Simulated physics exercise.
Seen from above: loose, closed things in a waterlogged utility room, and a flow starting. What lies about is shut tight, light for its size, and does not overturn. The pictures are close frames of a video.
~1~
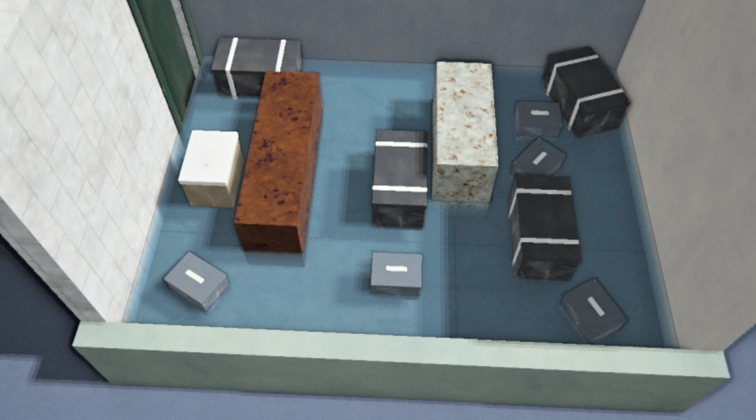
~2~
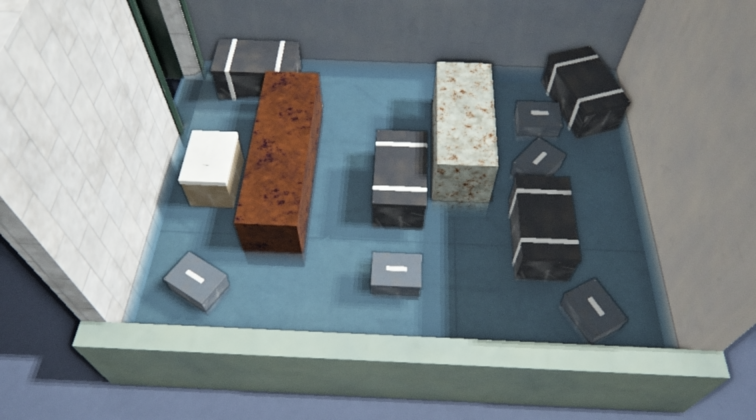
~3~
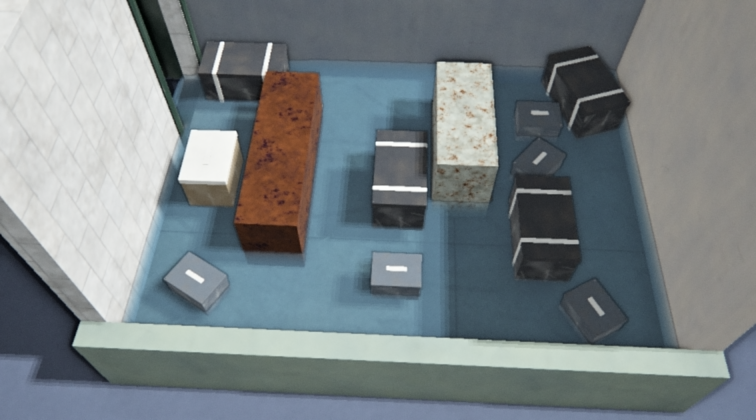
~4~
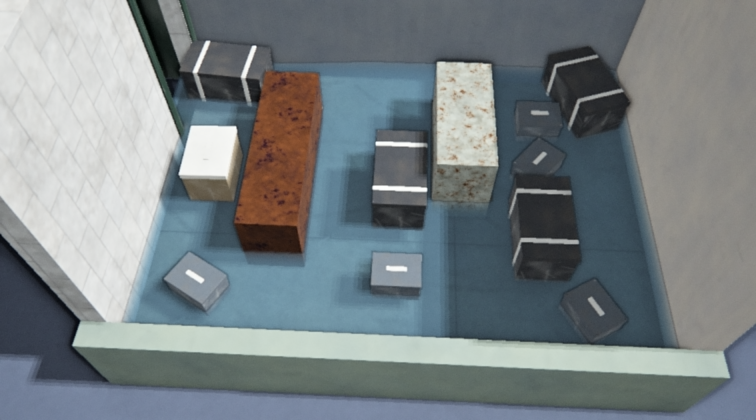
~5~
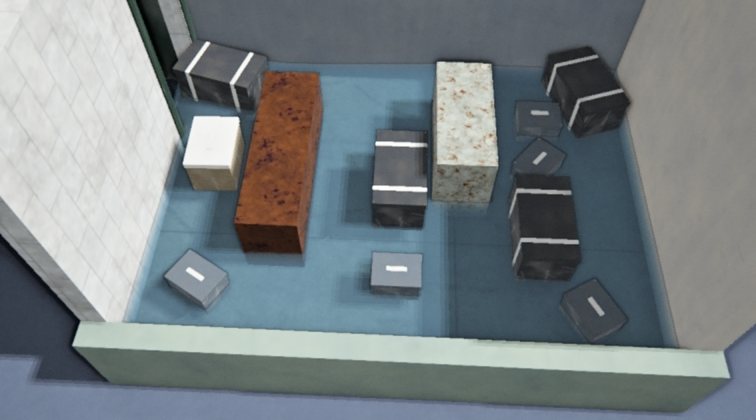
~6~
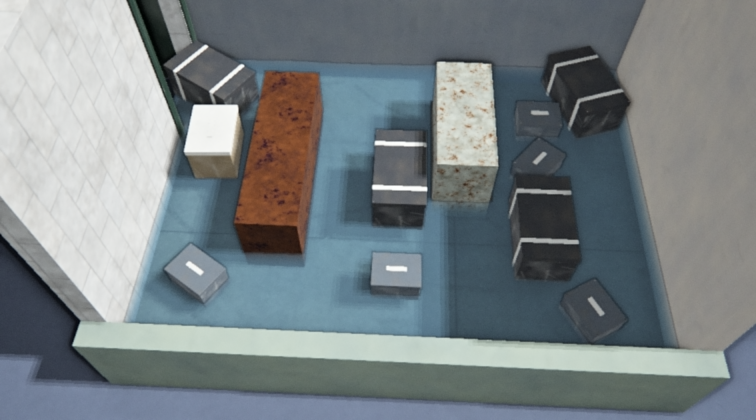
A black trunk with white bands slides left along the back wall of a flooded, blue-floored room seen from above by a still camera. Around it stand a reddish-brown block, a speckled pale block, a cream box at left, and several dark banded trunks and small grey cases. The trunk then turns slightly near the green door, and the cream box drifts back toward it while the rest barely move.
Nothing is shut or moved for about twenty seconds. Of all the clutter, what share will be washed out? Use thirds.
That comes to between one and two thirds.
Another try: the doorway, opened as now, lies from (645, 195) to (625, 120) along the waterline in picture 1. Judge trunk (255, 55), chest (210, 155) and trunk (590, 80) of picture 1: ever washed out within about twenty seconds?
In that order: Inside, kept in, carried outside.
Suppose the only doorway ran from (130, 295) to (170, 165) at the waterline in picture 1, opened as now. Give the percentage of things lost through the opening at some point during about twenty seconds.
Near 50 in a hundred.
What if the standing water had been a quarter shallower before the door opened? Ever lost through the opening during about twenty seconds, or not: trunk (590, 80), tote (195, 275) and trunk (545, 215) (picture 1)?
In that order: Kept in, yes, kept in.
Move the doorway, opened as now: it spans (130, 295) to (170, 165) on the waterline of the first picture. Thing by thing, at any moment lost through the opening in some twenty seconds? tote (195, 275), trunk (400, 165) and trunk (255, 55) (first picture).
In that order: Gone, stays, carried outside.
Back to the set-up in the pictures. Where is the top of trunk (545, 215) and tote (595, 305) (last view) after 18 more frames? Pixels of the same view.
Around (464, 245) and (533, 310).
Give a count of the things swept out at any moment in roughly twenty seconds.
I count 4.
A moment on, 1 of 10 are out; 9 afloat.
Next, 3 of 10 are out; 7 afloat.
Later, 4 of 10 are out; 6 afloat.
In the end, 4 of 10 are out; 6 afloat.
